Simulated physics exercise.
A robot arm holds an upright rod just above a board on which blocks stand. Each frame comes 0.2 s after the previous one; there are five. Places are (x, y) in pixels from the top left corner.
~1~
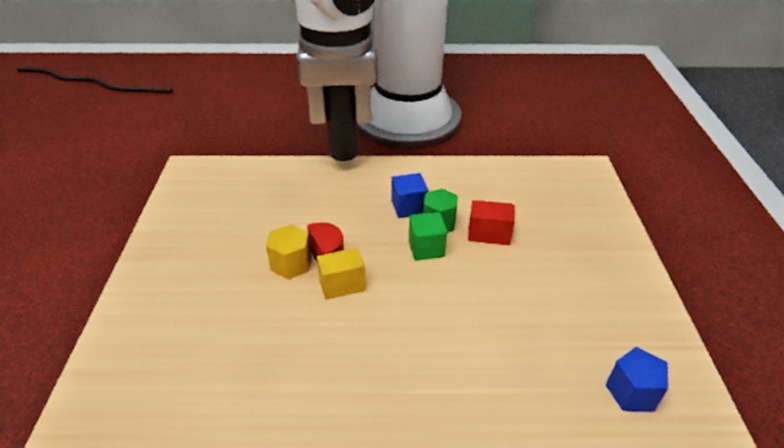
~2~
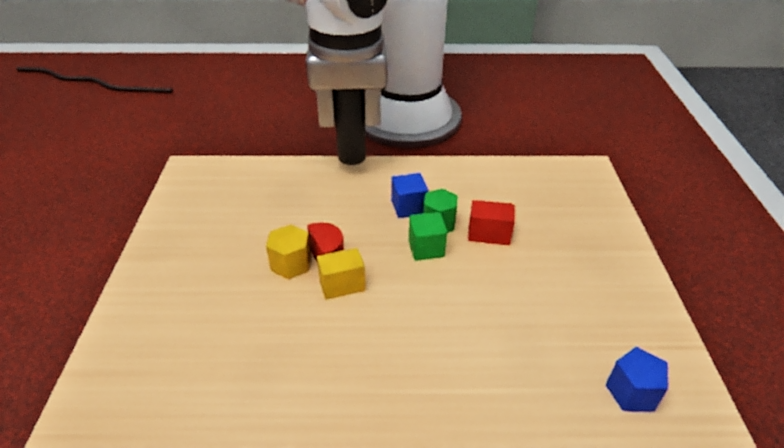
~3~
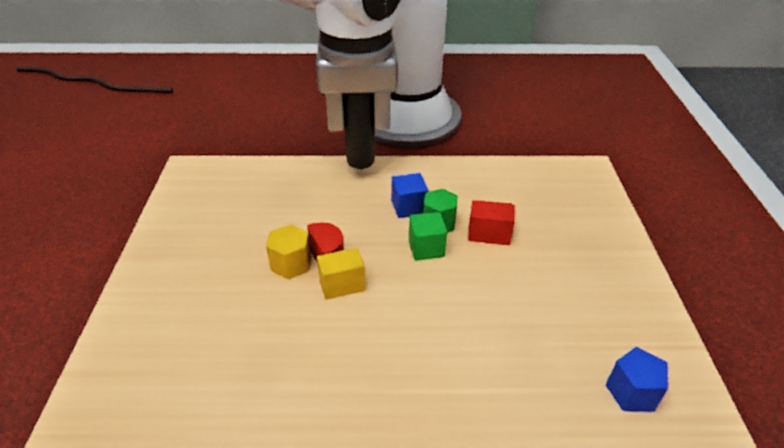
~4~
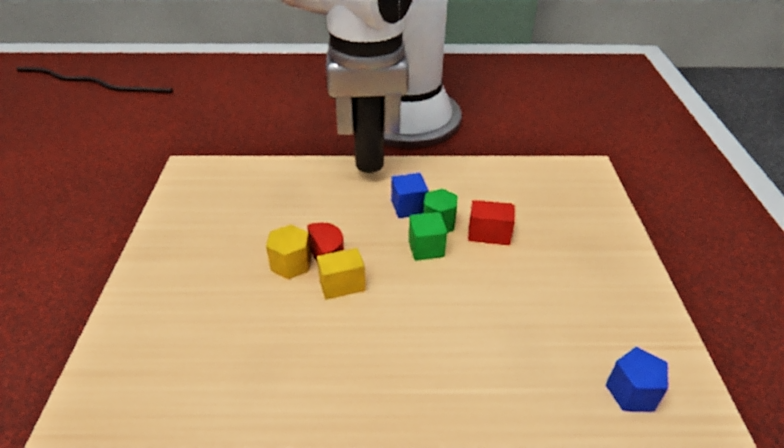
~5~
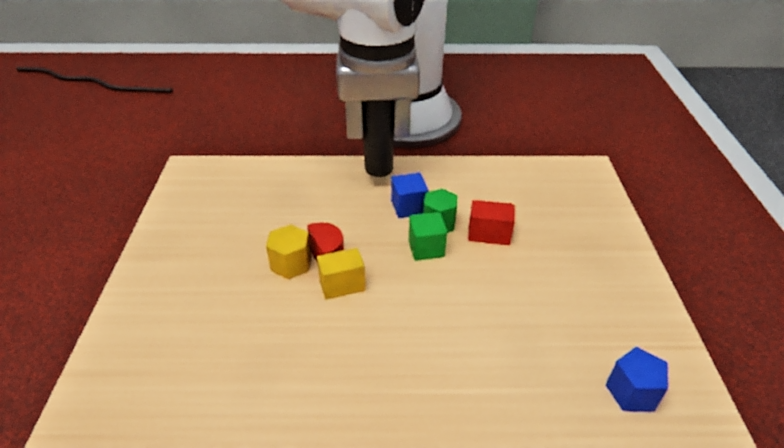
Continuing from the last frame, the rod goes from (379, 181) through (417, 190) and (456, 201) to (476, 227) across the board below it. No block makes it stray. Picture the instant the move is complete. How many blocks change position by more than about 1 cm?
My best guess is that a single block moves over 1 cm.
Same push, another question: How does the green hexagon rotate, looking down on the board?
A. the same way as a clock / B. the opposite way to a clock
That would be B.
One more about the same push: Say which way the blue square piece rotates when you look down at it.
Answer: Clockwise.
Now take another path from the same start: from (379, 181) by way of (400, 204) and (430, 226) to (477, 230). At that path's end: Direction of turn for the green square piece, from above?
It turns round clockwise.
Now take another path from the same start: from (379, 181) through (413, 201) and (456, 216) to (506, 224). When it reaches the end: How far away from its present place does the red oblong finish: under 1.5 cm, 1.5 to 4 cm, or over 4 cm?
From 1.5 to 4 cm.
The first path, step by step. One third of the way, rod (418, 178); blue square piece (412, 185), turned 15° clockwise; green hexagon (442, 201).
Two thirds of the way, rod (459, 190); blue square piece (413, 186), turned 25° clockwise; green hexagon (443, 202), turned 20° anticlockwise.
At the end, rod (477, 215); blue square piece (413, 186), turned 25° clockwise; green square piece in place; green hexagon (443, 202), turned 20° anticlockwise; red oblong (498, 220), turned 40° anticlockwise.
